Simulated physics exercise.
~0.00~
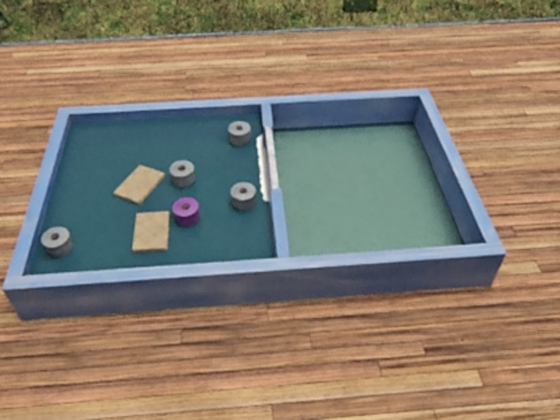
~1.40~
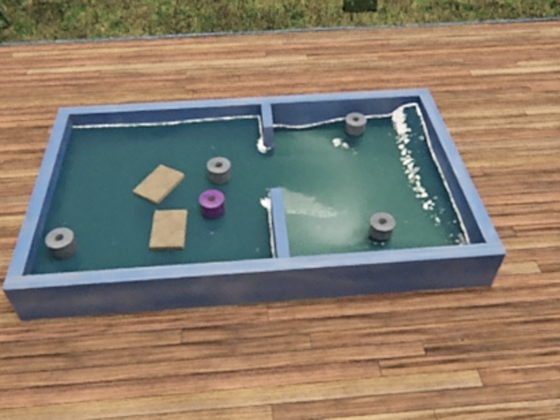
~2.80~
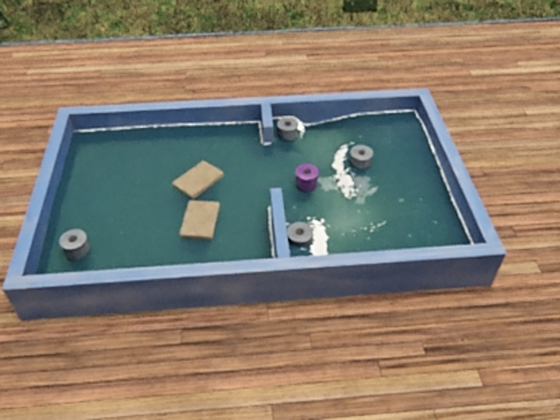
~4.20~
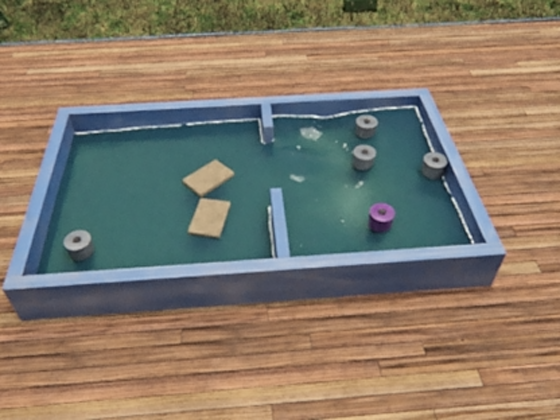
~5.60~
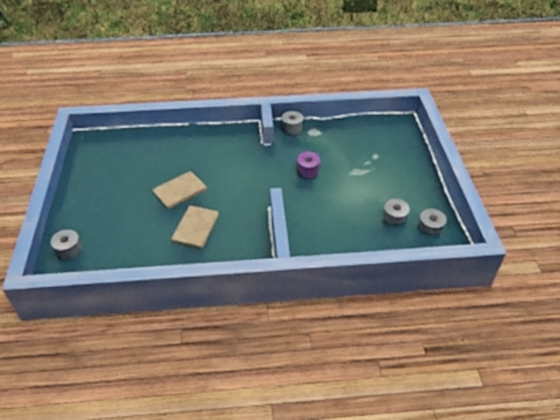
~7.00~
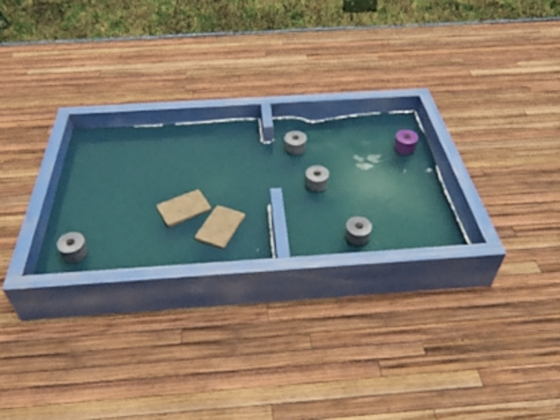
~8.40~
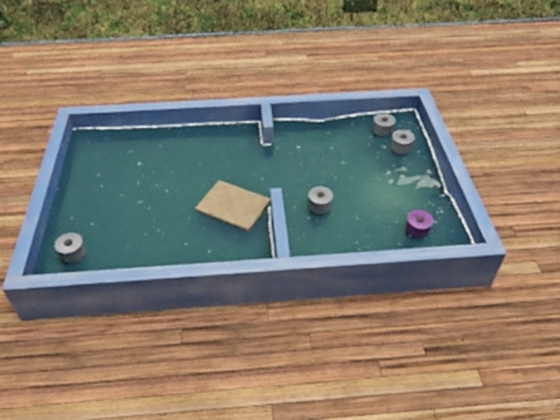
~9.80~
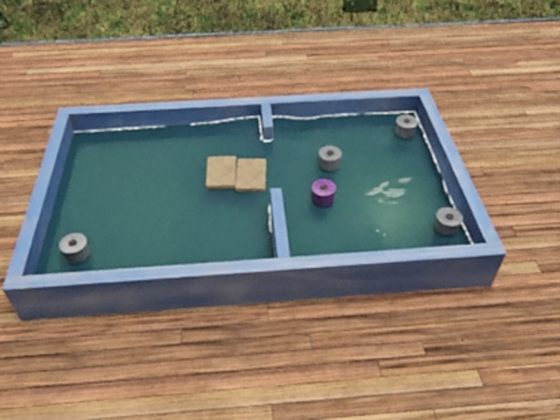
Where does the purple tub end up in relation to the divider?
It gets past the divider, drifting through the gap and ending up afloat in the right side of the basin.
